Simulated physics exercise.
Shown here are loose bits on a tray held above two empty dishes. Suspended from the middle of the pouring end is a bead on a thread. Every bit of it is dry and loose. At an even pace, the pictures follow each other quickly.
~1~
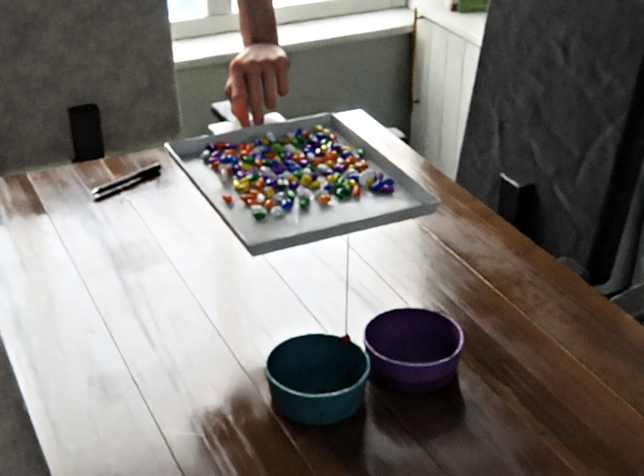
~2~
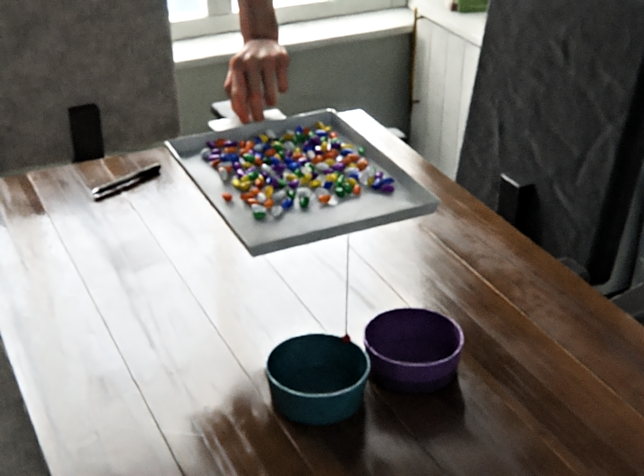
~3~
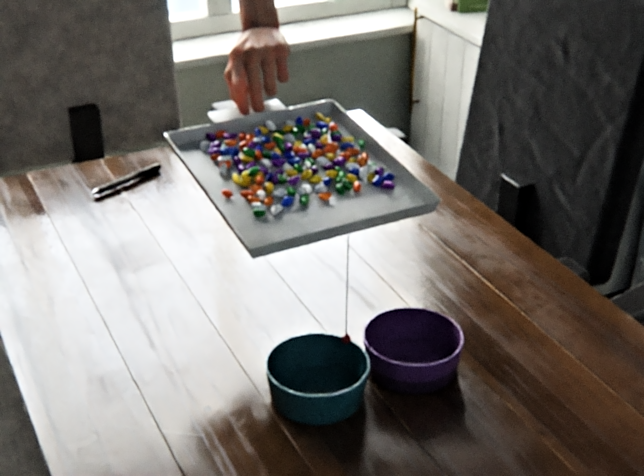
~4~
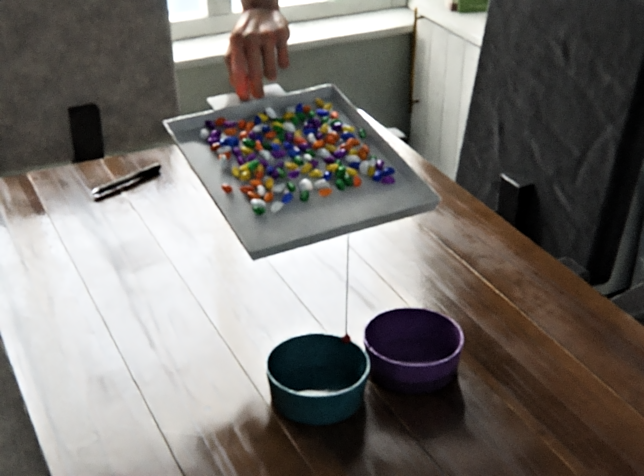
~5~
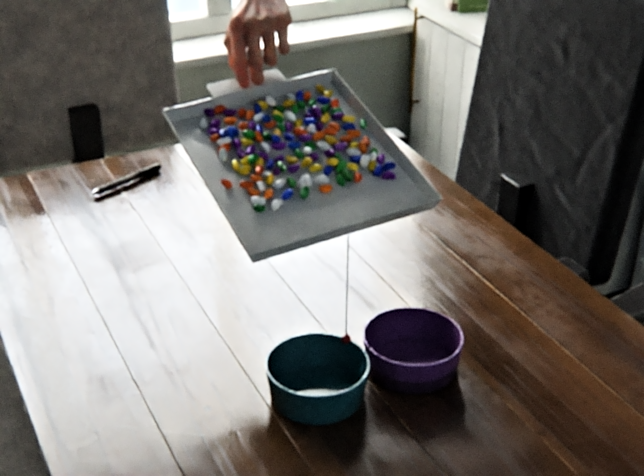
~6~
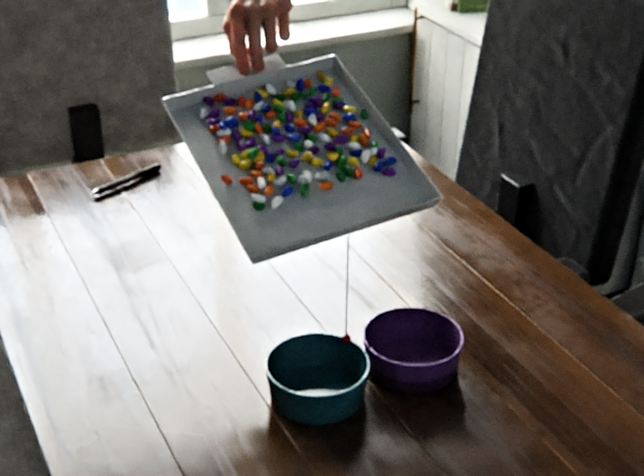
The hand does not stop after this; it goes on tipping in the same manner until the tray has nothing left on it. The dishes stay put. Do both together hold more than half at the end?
Pretty clear the dishes gather a lesser part of what falls.
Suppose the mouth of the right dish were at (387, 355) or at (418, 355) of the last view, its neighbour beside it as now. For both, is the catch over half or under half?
Well, the bulk the first time and the bulk the second time.
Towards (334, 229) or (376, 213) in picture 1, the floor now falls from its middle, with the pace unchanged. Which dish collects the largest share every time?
Place one gives the leftmost dish, place two gives the rightmost dish.
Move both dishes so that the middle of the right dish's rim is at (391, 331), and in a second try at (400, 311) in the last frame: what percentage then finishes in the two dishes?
Respectively 30 % and 0 %.
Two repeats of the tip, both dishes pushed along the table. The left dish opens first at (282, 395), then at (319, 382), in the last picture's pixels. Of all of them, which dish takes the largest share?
In turn: The left-side dish; the left-side dish.
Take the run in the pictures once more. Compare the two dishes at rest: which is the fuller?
Winning side: Left of the pair.
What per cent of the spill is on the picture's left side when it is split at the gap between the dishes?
Near 80 per cent.
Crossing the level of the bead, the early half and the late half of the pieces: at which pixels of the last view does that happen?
(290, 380) for the early half, (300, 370) for the late half.
Shortly afterwards, tray tipped steeply; the bulk on the tray; a little in the air.
Next, tray tipped past a quarter turn; near a quarter on the tray; near a quarter in the left dish; near a third outside both; near a quarter in the air.
Some moments later, tray tipped past a quarter turn; near a third in the left dish; near two thirds outside both.
In the end, tray tipped past a quarter turn; near a third in the left dish; none at all in the right dish; near two thirds outside both.
